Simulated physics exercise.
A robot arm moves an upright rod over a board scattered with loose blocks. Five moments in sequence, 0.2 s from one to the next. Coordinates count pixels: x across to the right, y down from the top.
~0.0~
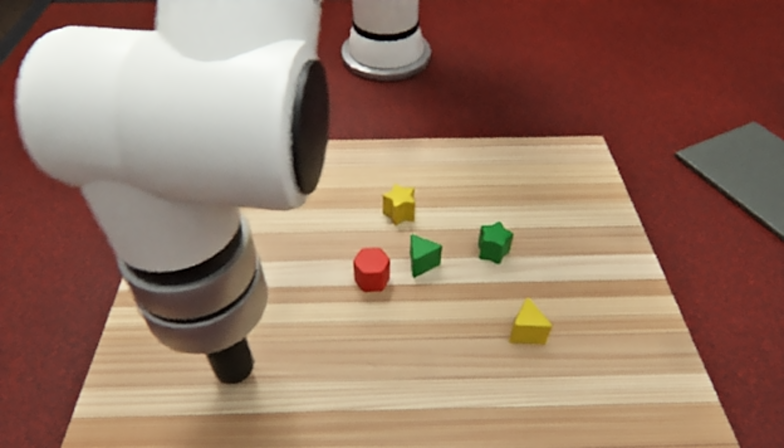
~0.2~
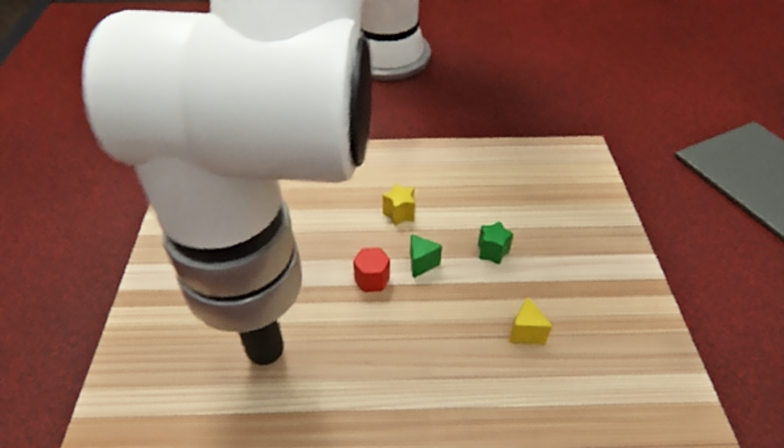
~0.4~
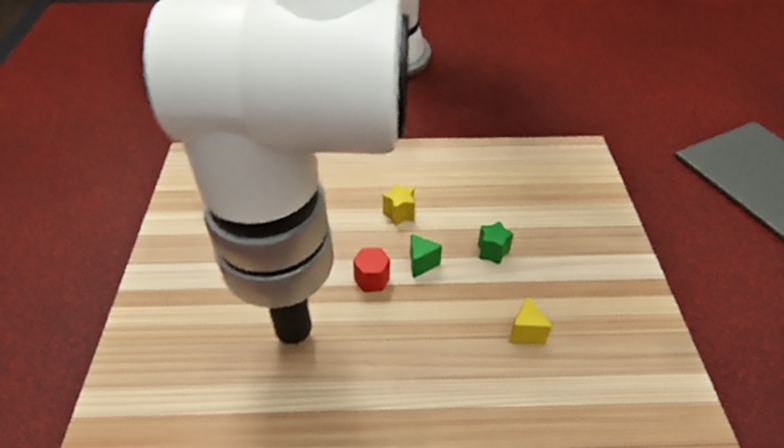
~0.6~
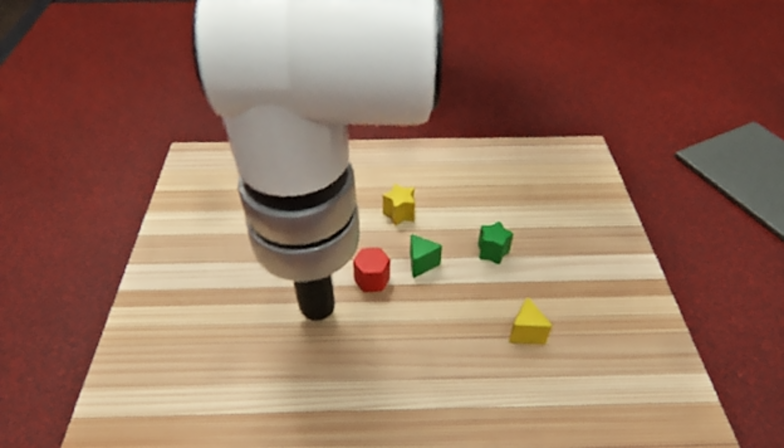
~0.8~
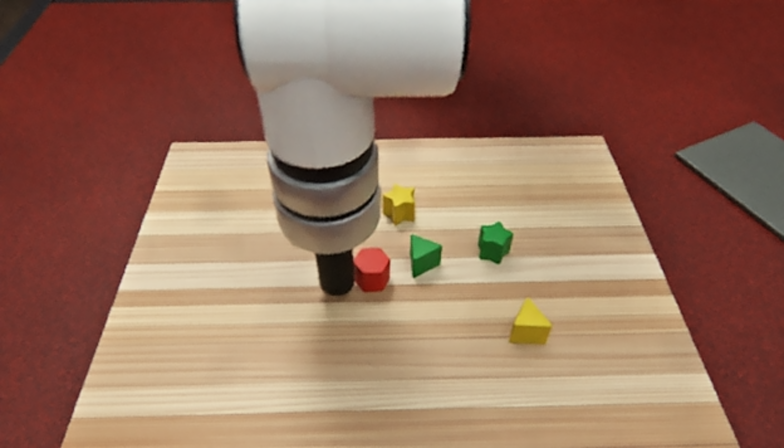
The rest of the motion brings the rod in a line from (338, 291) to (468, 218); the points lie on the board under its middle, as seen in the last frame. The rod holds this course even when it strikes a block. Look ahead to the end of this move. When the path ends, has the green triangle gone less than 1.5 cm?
Final answer: No.
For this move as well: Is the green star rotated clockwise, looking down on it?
My answer is no.
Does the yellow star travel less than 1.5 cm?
Going by the path, yes.
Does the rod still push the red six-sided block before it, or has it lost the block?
It escapes to one side.
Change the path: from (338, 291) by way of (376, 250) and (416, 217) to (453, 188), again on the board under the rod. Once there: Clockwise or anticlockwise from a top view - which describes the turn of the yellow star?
It twists anticlockwise.
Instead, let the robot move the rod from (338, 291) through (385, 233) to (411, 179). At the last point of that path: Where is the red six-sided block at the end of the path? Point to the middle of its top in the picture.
Its top face will be centred at roughly (400, 247).
On the path given first. One third of the way, rod at (386, 256); red six-sided block at (420, 242), turned 40° clockwise; green triangle at (447, 241).
Two thirds of the way, rod at (429, 231); red six-sided block at (463, 230), turned 85° clockwise; green triangle at (486, 243), turned 45° clockwise; green star at (507, 233), turned 30° anticlockwise.
At the end, rod at (469, 209); red six-sided block at (478, 225), turned 150° clockwise; yellow star in place; green triangle at (491, 248), turned 45° clockwise; green star at (511, 234), turned 35° anticlockwise.
